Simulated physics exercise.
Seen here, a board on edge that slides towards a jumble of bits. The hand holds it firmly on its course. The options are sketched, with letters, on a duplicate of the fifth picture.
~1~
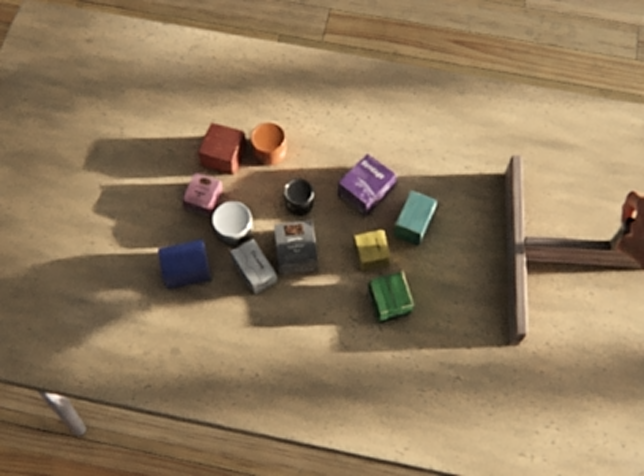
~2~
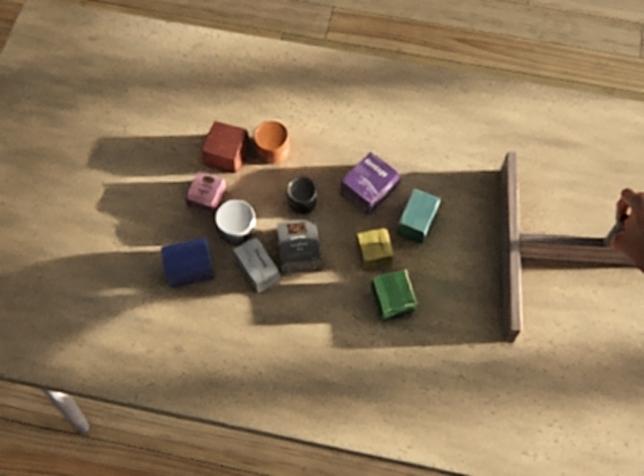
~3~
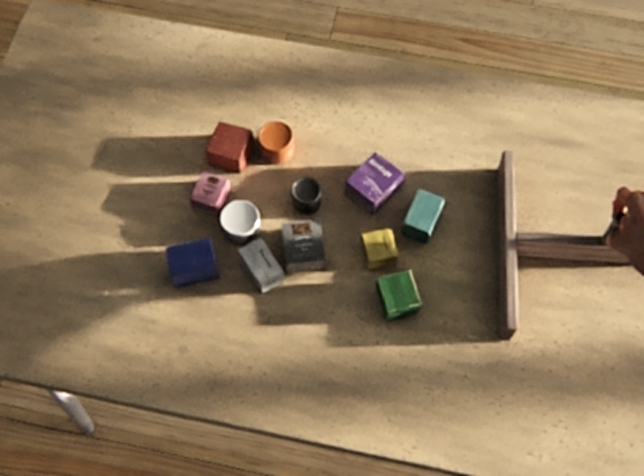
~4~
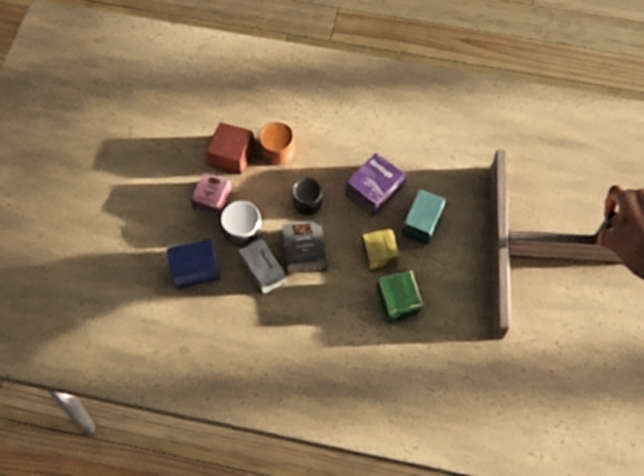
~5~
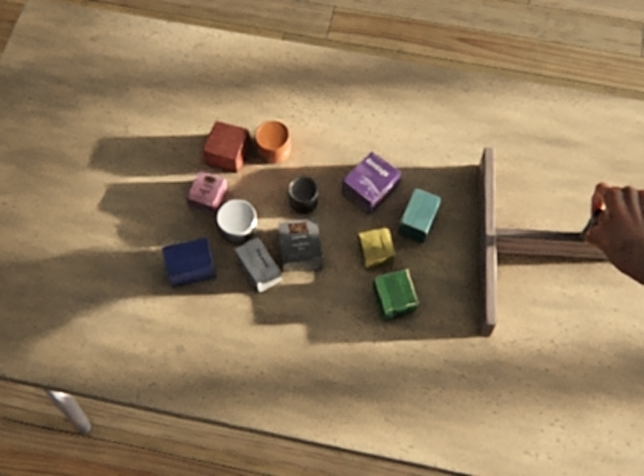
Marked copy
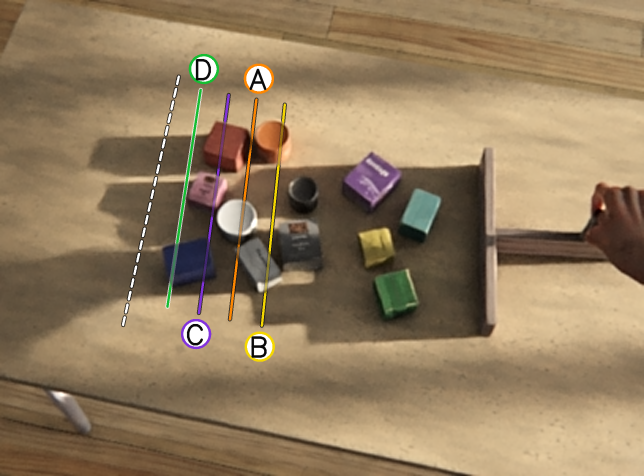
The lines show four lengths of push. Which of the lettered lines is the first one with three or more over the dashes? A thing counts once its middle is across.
The first such stop is C.
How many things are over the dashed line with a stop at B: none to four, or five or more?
The count is none.
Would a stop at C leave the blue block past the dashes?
Yes.
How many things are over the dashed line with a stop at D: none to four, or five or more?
It has five or more across.
On the marked copy, A at (244, 203); B at (274, 208); C at (215, 197); D at (185, 192); the dashed line at (153, 192).
Taking C. A third of the way, board (390, 213); blue block (190, 262); pink packet (207, 193); none across.
Two thirds of the way, board (291, 195); blue block (179, 261); pink packet (196, 190); none across.
When it is over, board (215, 181); blue block (104, 246); white jar (121, 216); four across.
As for the rest, A gets only one across; B gets none across; D gets seven across, but is farther than needed.
